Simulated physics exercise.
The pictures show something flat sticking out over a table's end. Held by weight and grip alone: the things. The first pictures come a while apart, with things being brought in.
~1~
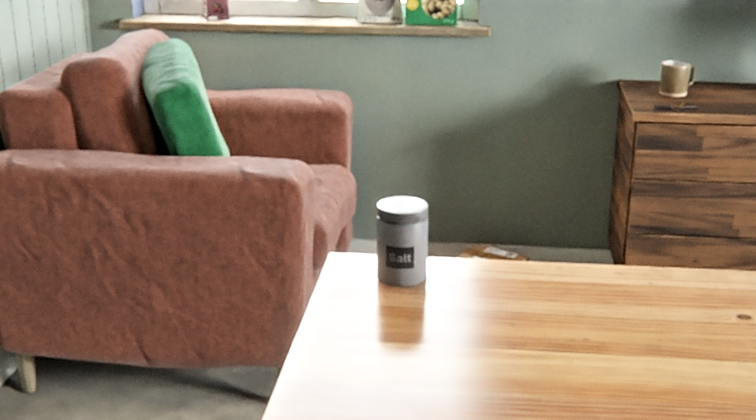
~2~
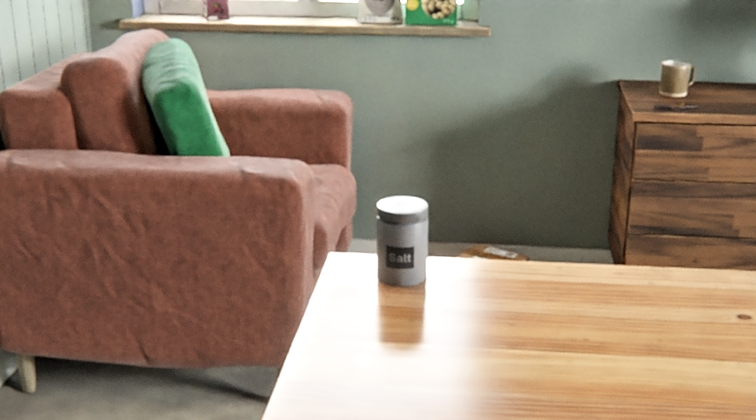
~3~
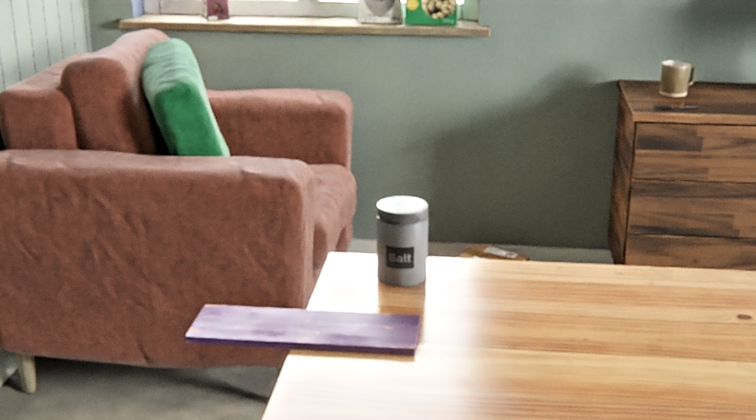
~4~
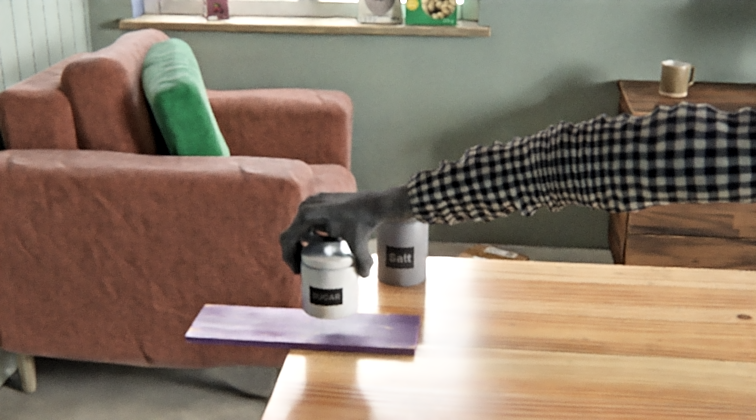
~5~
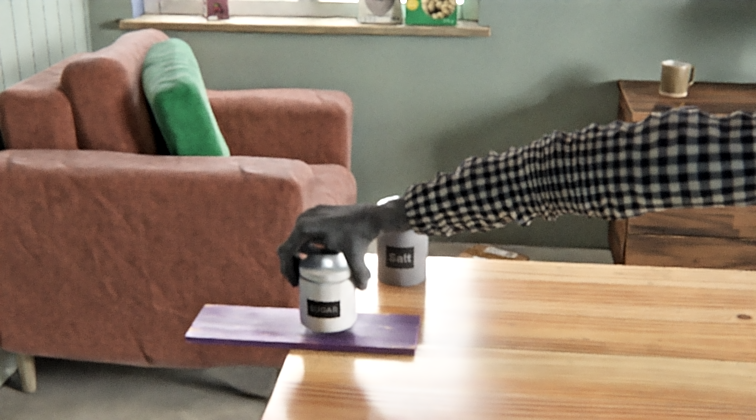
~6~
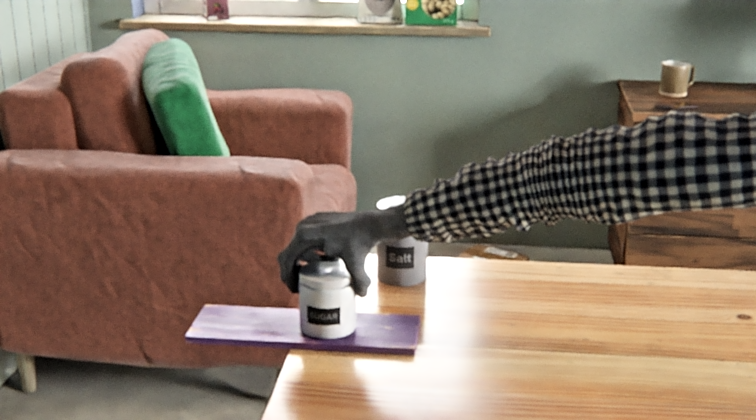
A purple board appears on the near left corner of a wooden table, jutting out past the edge beside a grey salt jar. Then a hand in a checked sleeve, reaching from the right, lowers a white sugar jar onto the board and keeps hold of its lid.
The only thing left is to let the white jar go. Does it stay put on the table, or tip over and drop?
Does not drop.
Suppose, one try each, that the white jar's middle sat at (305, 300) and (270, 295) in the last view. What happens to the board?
The first time it does not fall, and the second time it drops.
Then, 0.60 s past the last view, nothing moves.
Then, 1.40 s past the last view, white jar resting near (328, 299).
Finally, all 3 still in place. Final places as the last picture's camera would see them, white jar near (328, 299). The board stays on the table.
